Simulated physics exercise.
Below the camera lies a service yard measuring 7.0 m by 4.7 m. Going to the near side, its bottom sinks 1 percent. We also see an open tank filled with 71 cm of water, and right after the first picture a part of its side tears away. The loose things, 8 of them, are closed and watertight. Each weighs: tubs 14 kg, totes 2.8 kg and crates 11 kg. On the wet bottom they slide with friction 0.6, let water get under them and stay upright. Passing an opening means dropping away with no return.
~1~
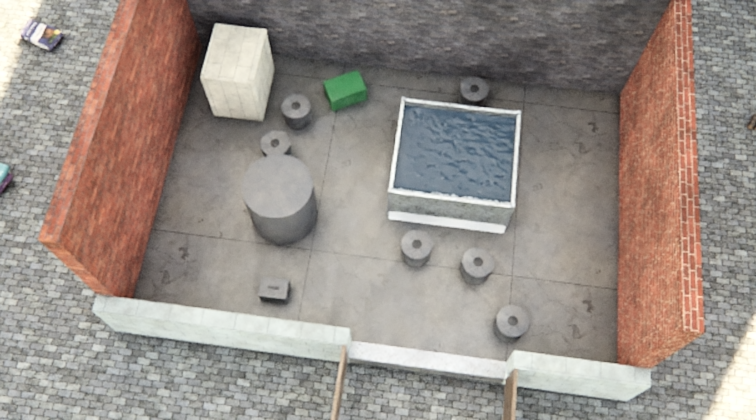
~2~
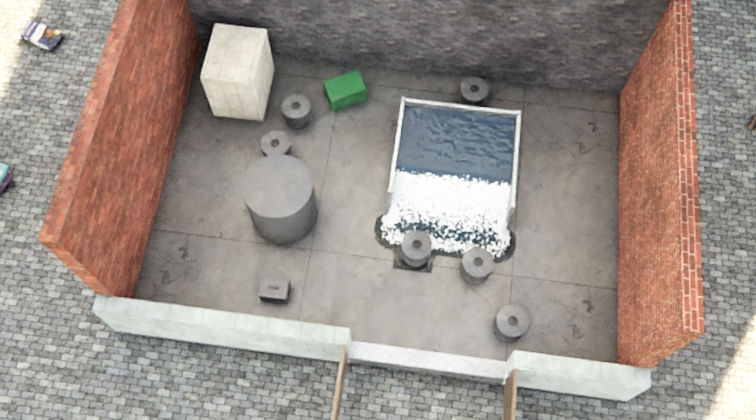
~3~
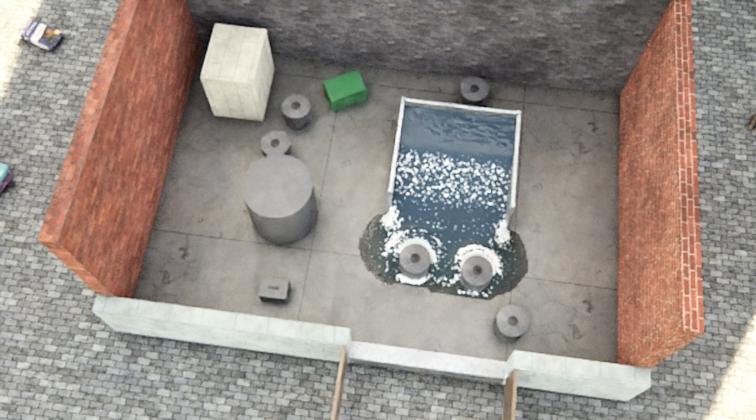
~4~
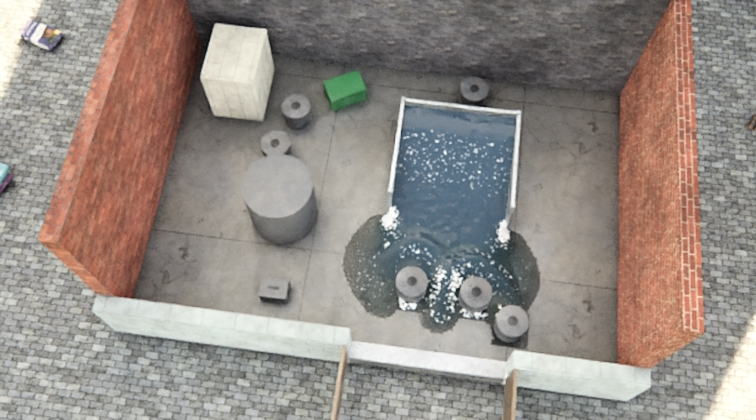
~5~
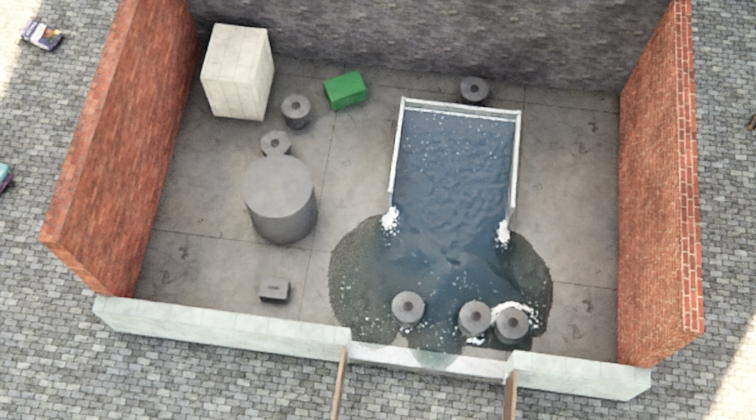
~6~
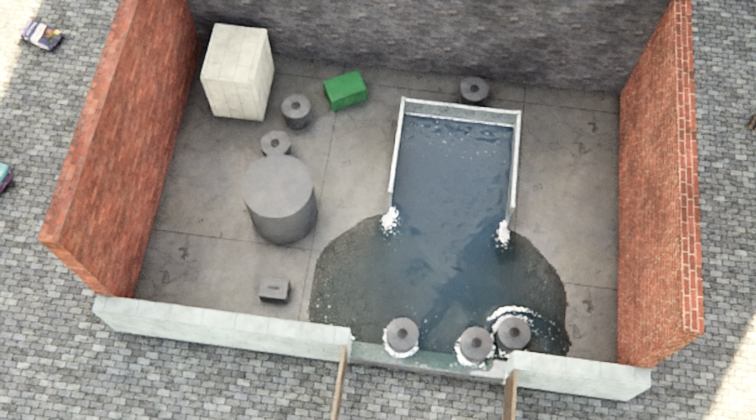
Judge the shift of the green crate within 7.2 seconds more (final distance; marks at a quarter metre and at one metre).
Virtually static.
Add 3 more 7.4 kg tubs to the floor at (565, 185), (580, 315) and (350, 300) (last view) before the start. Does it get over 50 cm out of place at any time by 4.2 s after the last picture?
Order as asked - not as far, farther, farther.
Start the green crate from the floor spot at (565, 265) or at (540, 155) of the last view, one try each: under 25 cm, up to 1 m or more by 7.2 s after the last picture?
In that order: It slides a little; it holds its place.
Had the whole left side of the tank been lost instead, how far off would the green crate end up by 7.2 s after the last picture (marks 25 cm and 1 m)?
Under that change, the green crate covers a big distance.
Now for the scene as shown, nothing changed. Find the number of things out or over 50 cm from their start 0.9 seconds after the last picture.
That would be 3.
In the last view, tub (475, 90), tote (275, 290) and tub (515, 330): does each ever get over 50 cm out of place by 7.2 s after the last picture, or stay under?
Within, beyond, beyond.
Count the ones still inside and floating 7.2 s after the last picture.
At that moment it comes to 0.
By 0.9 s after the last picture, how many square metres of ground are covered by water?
About 12 m2.
Then, 0.9 s after the last picture the green crate is near (345, 85), 0.0 m from its start, aground; 2 of 8 are out; 1 afloat.
Then, 2.8 s after the last picture the green crate is near (345, 85), 0.0 m from its start, aground; 2 of 8 are out; 1 afloat.
Then, 4.8 s after the last picture the green crate is near (345, 85), 0.0 m from its start, aground; 2 of 8 are out; 1 afloat.
Then, 7.2 s after the last picture the green crate is near (345, 85), 0.0 m from its start, aground; 2 of 8 are out; 0 afloat.
